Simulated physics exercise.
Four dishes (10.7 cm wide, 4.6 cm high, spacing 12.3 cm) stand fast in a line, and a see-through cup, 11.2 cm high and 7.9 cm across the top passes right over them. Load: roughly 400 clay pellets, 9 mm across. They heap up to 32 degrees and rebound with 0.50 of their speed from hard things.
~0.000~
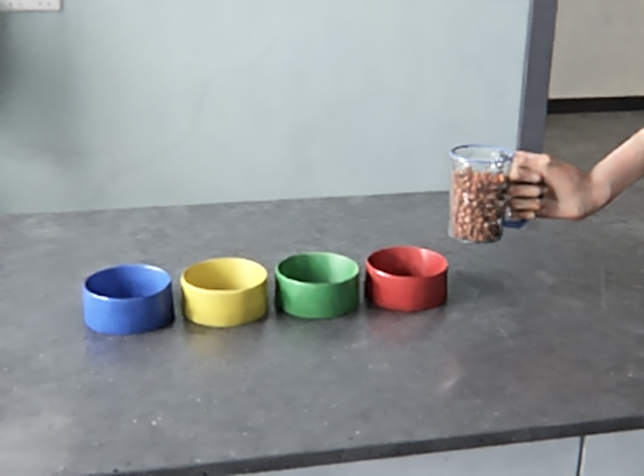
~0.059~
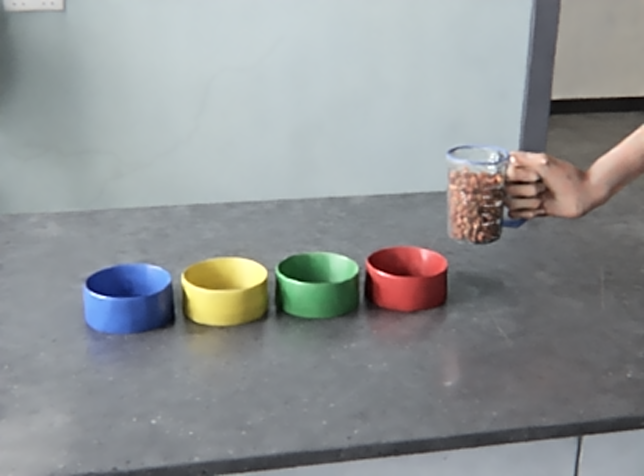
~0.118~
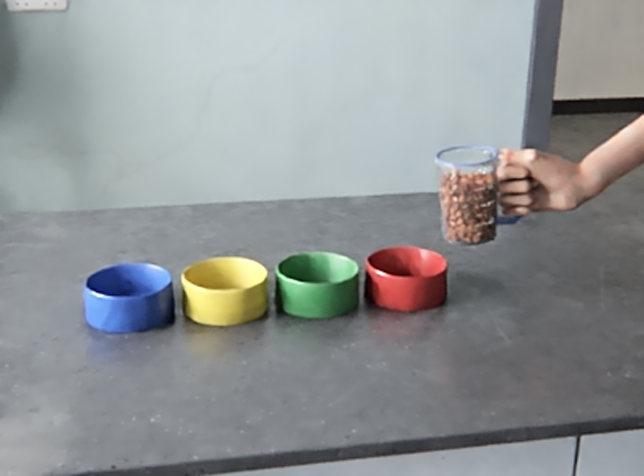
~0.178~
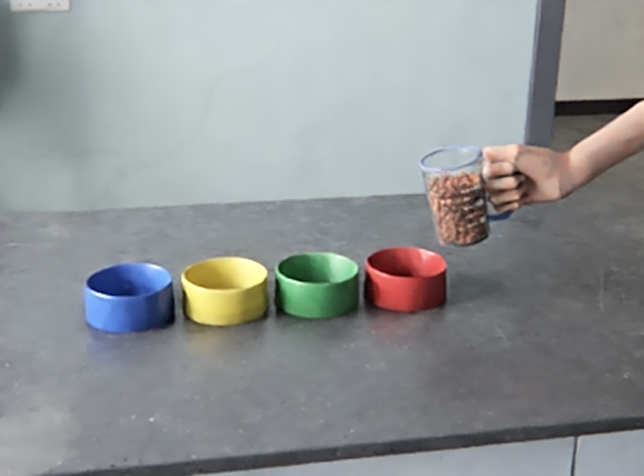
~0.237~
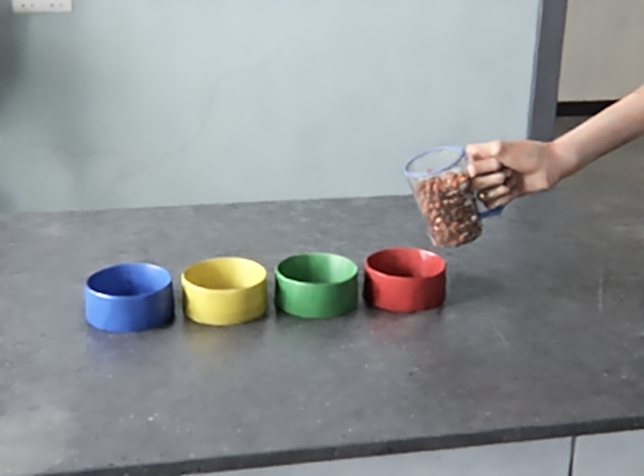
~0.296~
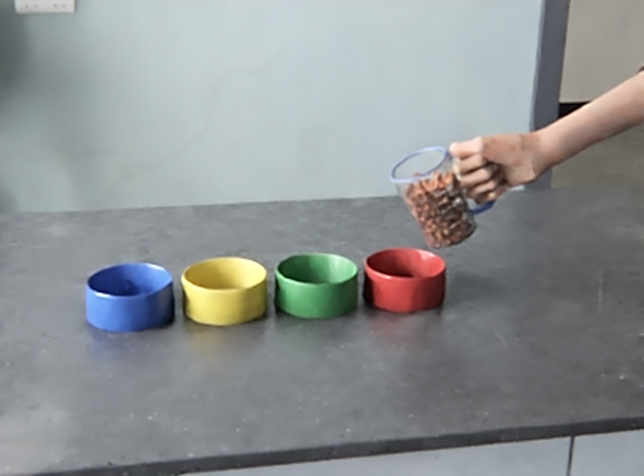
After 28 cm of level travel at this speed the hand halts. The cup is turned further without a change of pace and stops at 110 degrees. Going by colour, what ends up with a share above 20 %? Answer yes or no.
Red: No, blue: No, green: No, yellow: Yes, counter: No.
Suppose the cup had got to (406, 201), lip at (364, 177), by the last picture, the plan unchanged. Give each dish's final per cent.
Red 0; blue 0; green 0; yellow 100.
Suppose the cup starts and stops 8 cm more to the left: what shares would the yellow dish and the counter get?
Yellow 10; counter 10.
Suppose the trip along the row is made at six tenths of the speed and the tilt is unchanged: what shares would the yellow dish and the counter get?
In that case yellow 30, counter 20.
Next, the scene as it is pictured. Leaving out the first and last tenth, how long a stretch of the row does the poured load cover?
About 7 cm.
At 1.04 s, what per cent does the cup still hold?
About 85 per cent.
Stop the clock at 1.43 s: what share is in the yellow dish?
Near 70 per cent so far.
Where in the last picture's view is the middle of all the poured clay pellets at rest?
Near (219, 289).
After 0.74 s, tilt 80 degrees; cup holds 100 %.
Then, at 1.04 s, tilt 110 degrees; cup holds 85 %, yellow 10 %.
After 1.43 s, tilt 110 degrees; cup holds 25 %, yellow 70 %.
In the end, at 2.5 s, red 0 %, blue 0 %, green 0 %, yellow 95 %, counter 5 %.
